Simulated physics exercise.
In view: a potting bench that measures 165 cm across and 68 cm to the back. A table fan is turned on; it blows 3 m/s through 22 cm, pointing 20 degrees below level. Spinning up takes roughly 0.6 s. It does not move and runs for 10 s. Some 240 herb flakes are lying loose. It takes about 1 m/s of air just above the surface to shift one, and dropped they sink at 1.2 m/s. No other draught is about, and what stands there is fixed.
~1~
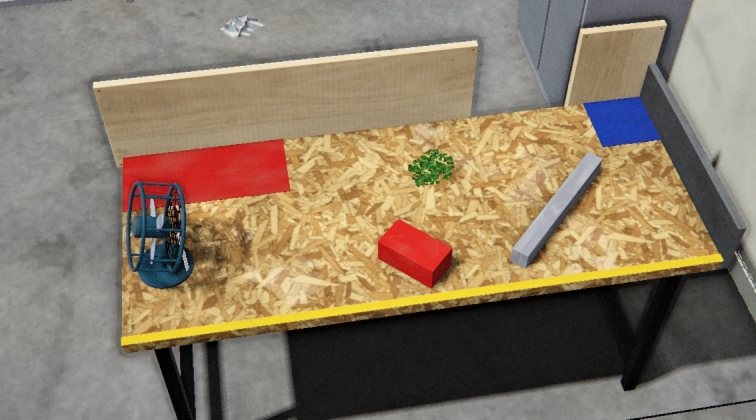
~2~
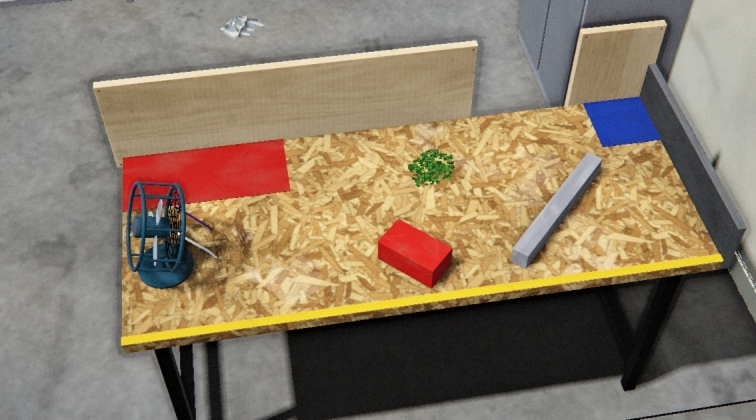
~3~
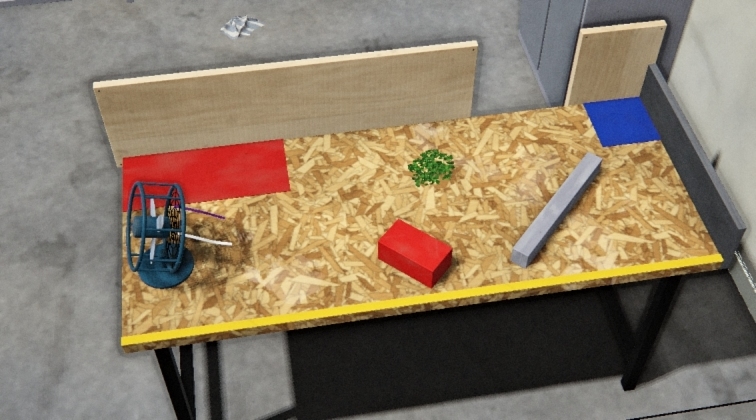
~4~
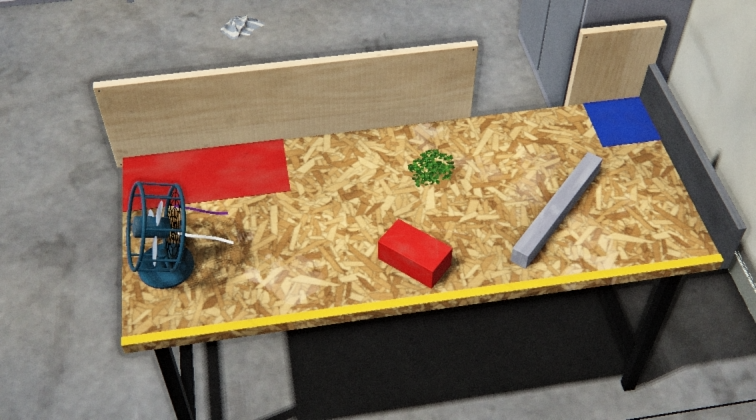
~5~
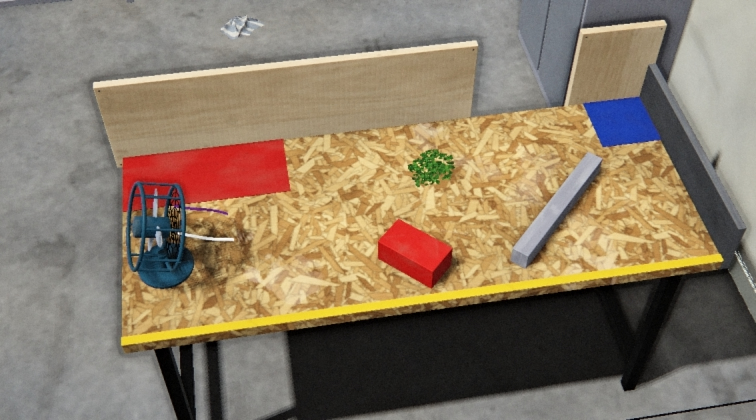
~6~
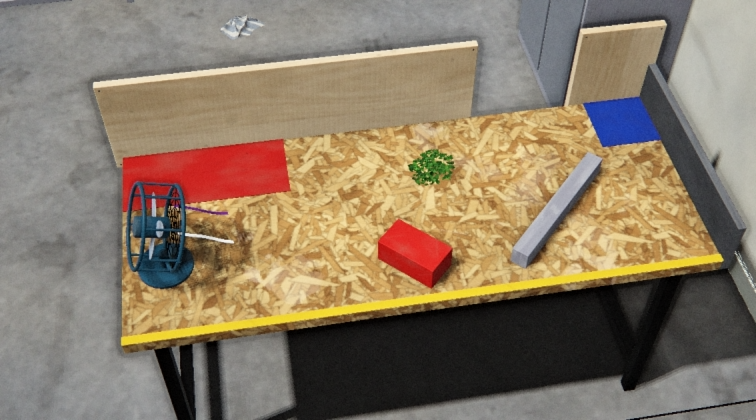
A potting bench with a speckled chipboard top and a yellow front edge stands on a grey concrete floor, seen from above at an angle. A blue table fan sits at the left by a red sheet, with green herb flakes, a red block, a grey plank and a blue mat further right. Streamers at the fan swing out rightward and flutter, while the flakes and camera stay still.
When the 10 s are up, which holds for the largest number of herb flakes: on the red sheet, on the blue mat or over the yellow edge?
The blue one.
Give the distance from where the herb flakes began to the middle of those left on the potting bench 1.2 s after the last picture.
Roughly 70 cm.
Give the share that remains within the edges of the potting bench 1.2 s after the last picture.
Some 60 per cent.
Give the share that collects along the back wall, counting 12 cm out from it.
Some 50 per cent.
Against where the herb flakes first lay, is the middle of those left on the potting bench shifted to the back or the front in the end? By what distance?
To the back, by about 20 cm.
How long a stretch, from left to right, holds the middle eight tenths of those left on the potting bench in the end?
About 10 cm.
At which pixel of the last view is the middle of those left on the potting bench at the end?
Around (634, 98).
Then, 1.2 s after the last picture the count stands so, 55 % are on the blue mat, 0 % on the red sheet and 0 % over the yellow edge; the middle of those still in play is near (633, 102).
Then, 2.4 s after the last picture the count stands so, 55 % are on the blue mat, 0 % on the red sheet and 1 % over the yellow edge; the middle of those still in play is near (633, 102).
Then, 4.7 s after the last picture the count stands so, 55 % are on the blue mat, 0 % on the red sheet and 1 % over the yellow edge; the middle of those still in play is near (632, 100).
Then, 9.2 s after the last picture, at the end, 55 % are on the blue mat, 0 % on the red sheet and 1 % over the yellow edge; the middle of those still in play is near (634, 98).
